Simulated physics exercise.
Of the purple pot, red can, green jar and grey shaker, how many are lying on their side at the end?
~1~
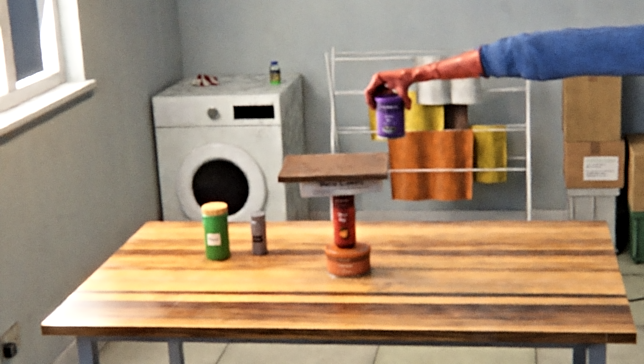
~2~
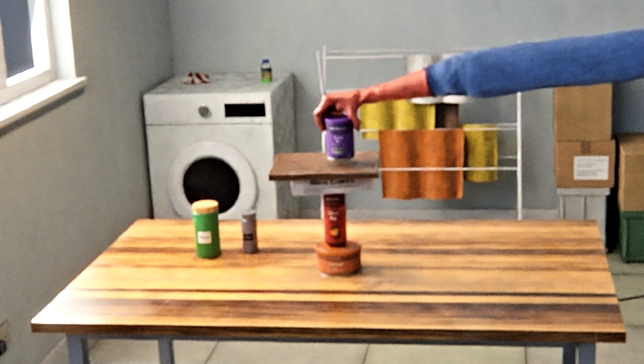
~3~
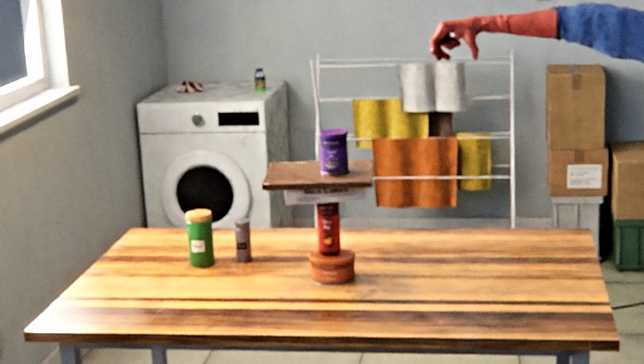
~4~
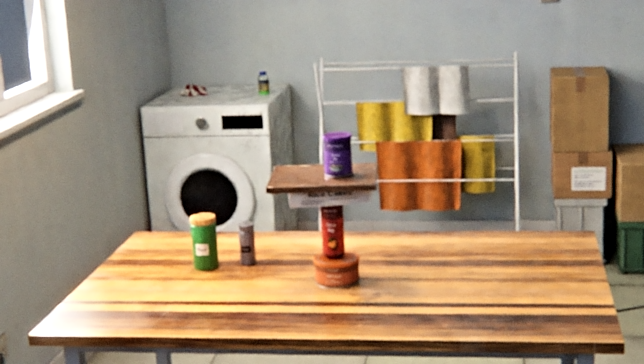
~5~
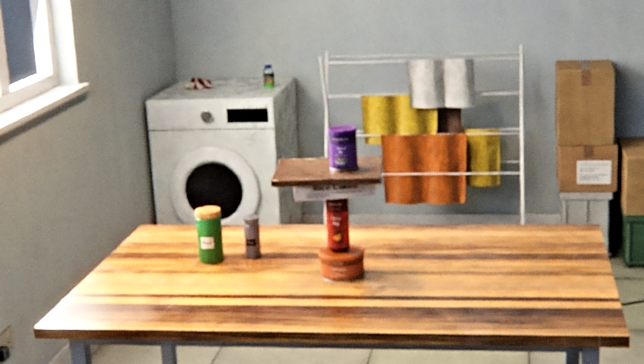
None of them are lying on their side, as the purple pot, red can, green jar and grey shaker all stand upright at the end.
A hand lowers a purple pot onto the brown tray and withdraws, leaving the tower standing.
